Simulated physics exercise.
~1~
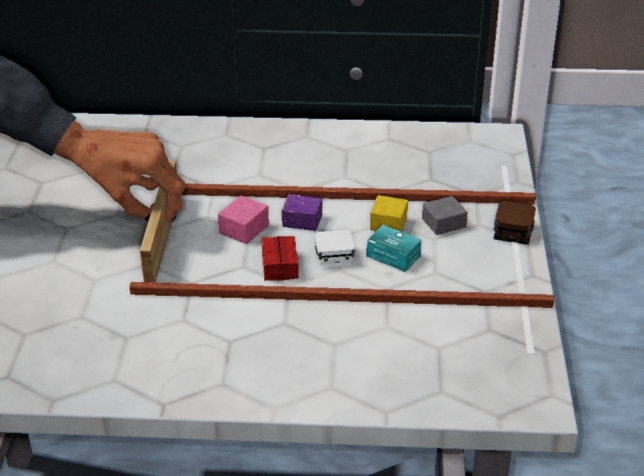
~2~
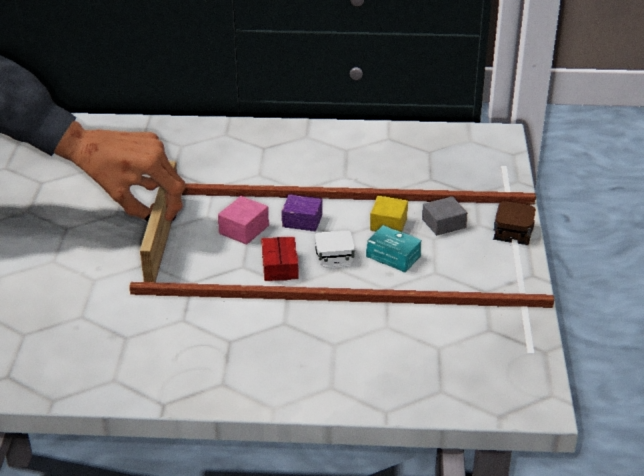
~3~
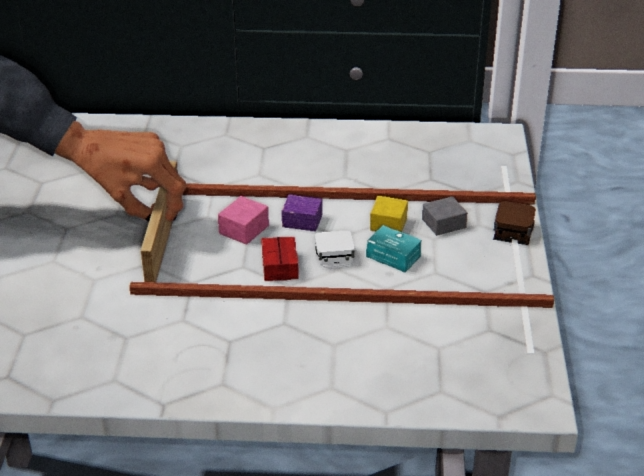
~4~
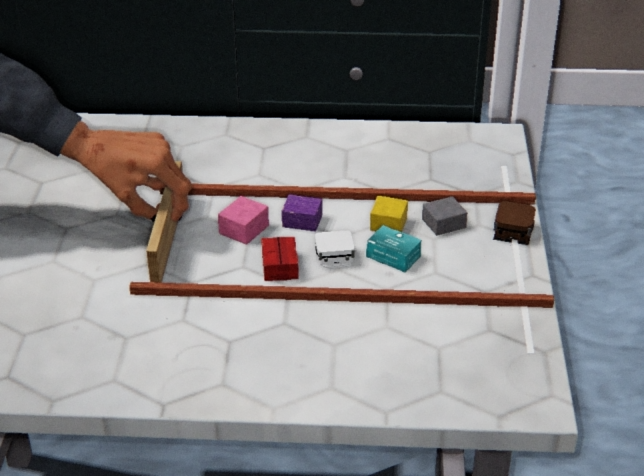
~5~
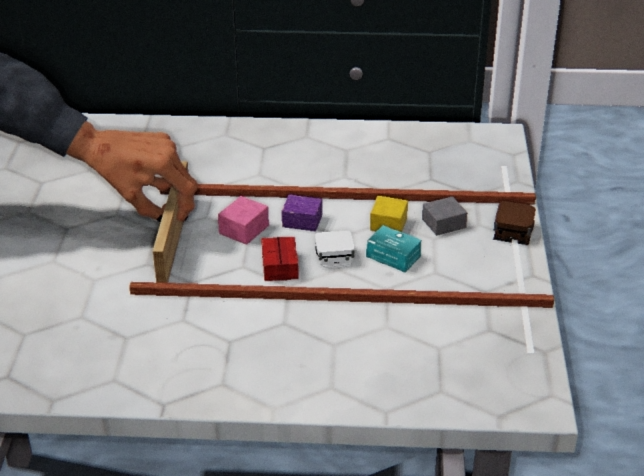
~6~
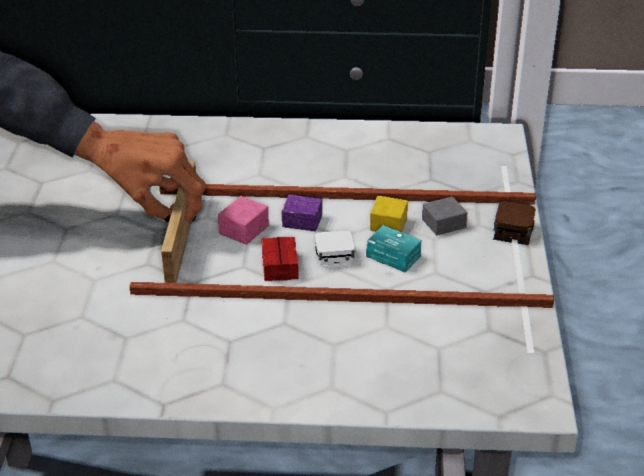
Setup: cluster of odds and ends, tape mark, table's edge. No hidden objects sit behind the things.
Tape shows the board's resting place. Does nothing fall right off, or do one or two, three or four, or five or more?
Five or more fall off.
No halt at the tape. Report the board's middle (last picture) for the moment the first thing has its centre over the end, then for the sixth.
In pixels, around (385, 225) followed by around (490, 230).
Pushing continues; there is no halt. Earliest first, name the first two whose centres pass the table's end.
First comes the brown case, followed by the grey block.
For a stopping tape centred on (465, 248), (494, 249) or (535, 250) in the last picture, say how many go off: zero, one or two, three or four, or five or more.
Results per position - either three or four / 5 or more / five or over.
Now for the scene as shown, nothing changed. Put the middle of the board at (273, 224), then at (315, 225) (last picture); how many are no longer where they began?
Counts: 3 / 6.
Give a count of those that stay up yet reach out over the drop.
That adds up to 2.
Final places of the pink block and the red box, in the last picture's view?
I'd say approximately (532, 224) and then (538, 266).
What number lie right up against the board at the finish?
2 in contact.
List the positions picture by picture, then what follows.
The first picture shows brown case (514, 223); grey block (445, 216); turquoise box (394, 248); board (161, 221); tape (516, 250).
The second picture shows grey block (445, 216); red box (280, 258).
The third picture shows turquoise box (394, 248); board (162, 221).
The fourth picture shows brown case (514, 223); yellow block (389, 215).
The fifth picture shows grey block (445, 216); purple block (302, 213).
The sixth picture shows brown case (514, 223); grey block (445, 216); turquoise box (394, 248); board (181, 222); tape (516, 250).
A little later, none off yet; brown case at rest near (514, 223); grey block moving near (450, 216); turquoise box shifted a little near (420, 249).
When it is over, the number that fall off is five or more; down, purple block, white case, yellow block, turquoise box, grey block and brown case.
